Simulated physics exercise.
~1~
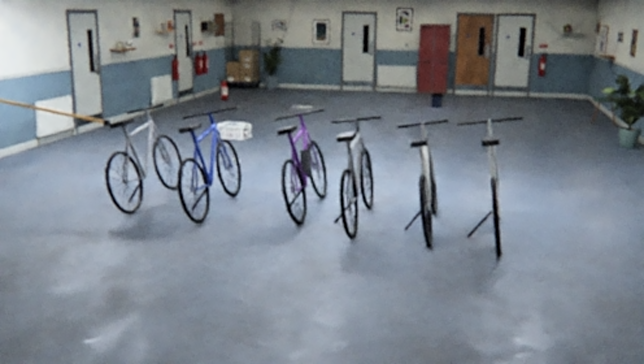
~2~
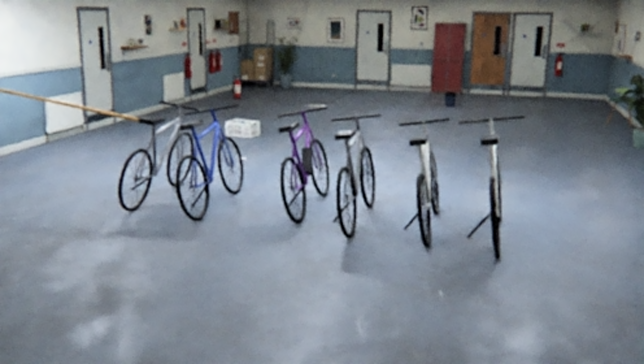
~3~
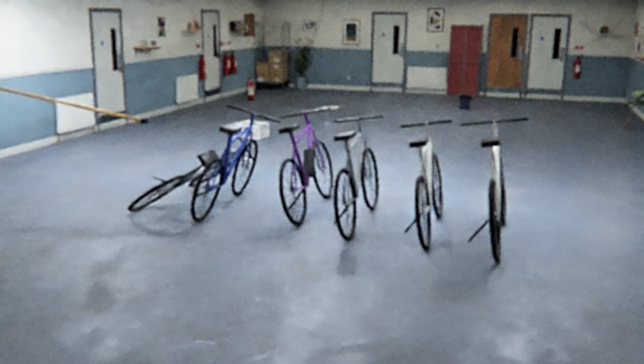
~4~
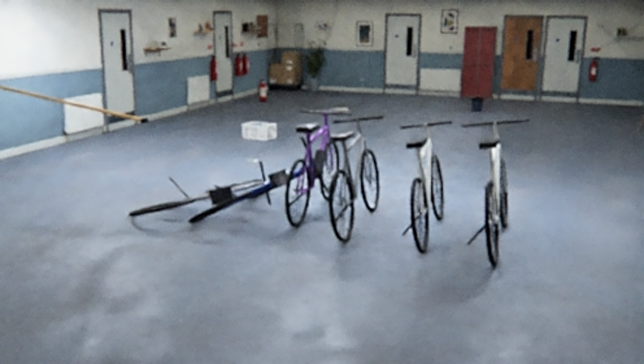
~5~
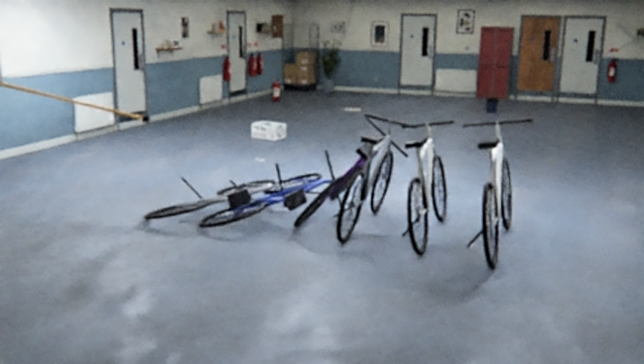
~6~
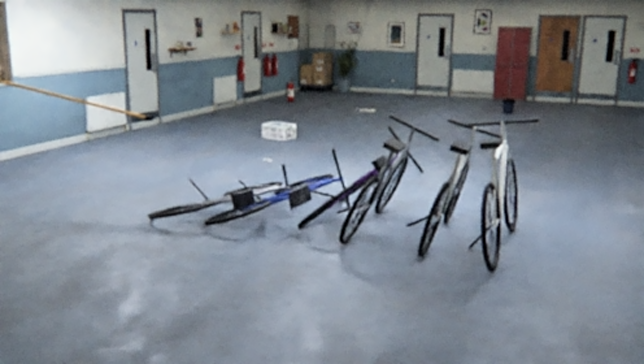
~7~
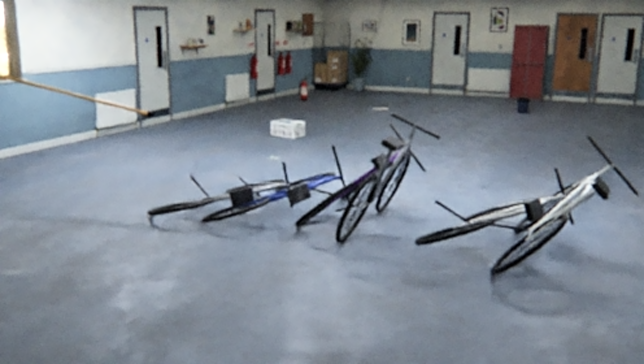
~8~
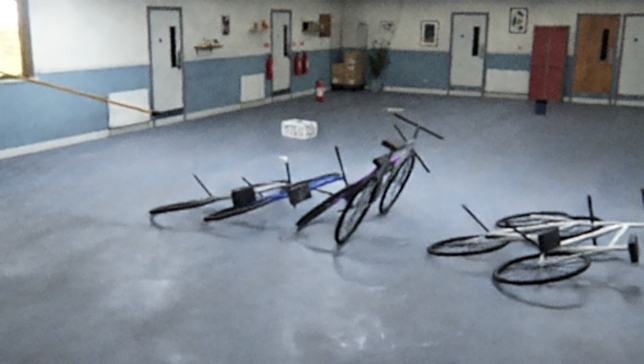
Six bicycles stood in a row in a large hall until the leftmost tipped over beside a long pole, and the others toppled rightward one after another, leaving the blue one flat, the purple one leaning partway over, and none upright.
